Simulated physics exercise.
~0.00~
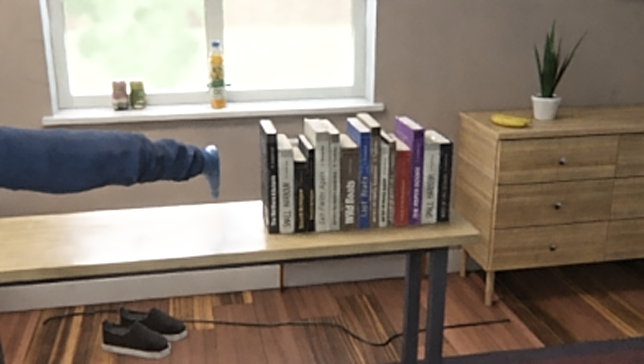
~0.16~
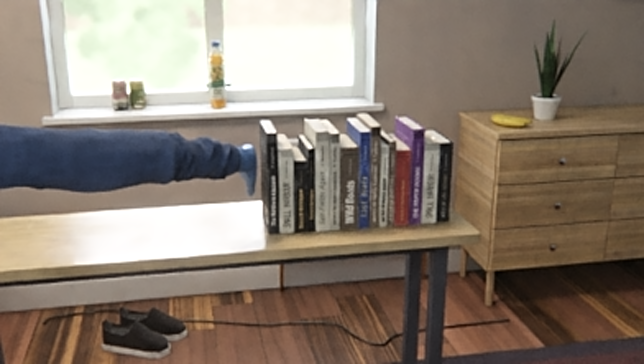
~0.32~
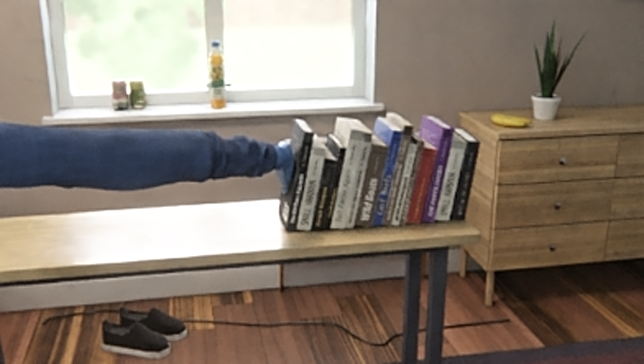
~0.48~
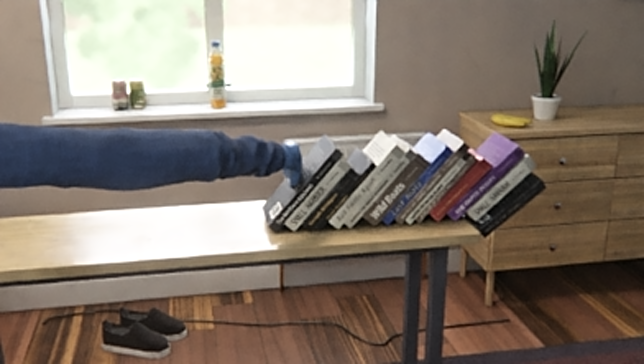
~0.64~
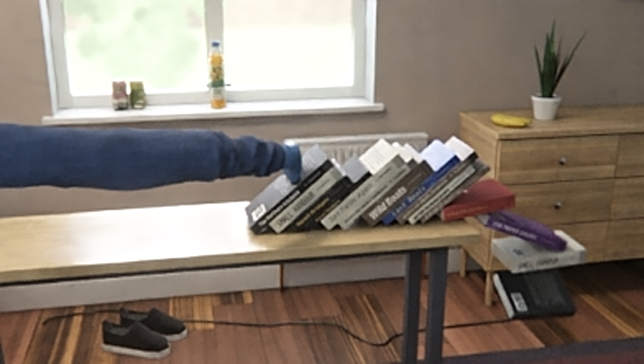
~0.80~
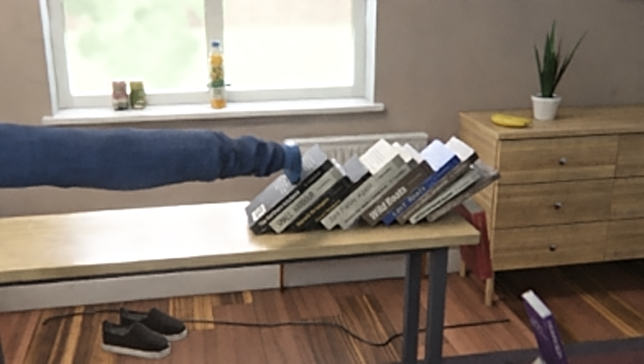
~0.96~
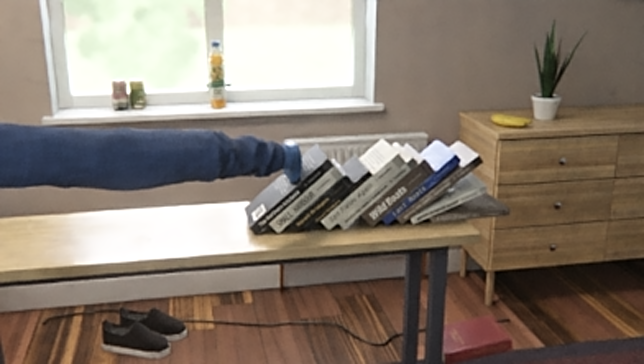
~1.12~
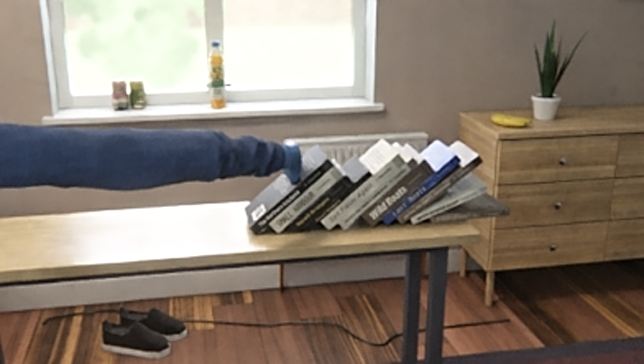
At first, a row of upright books stands unsupported near the right end of a wooden table, while an arm in a blue sleeve reaches in from the left. The hand reaches the first book and pushes, and the whole row begins to lean to the right. The books tilt steeply against one another until those at the far end hang over the table's edge. Then the red book, the purple book and two others beyond them slip off and tumble towards the floor. The red one drops last, passing out of sight below, while the remaining books rest slanted on the table beside the still hand.
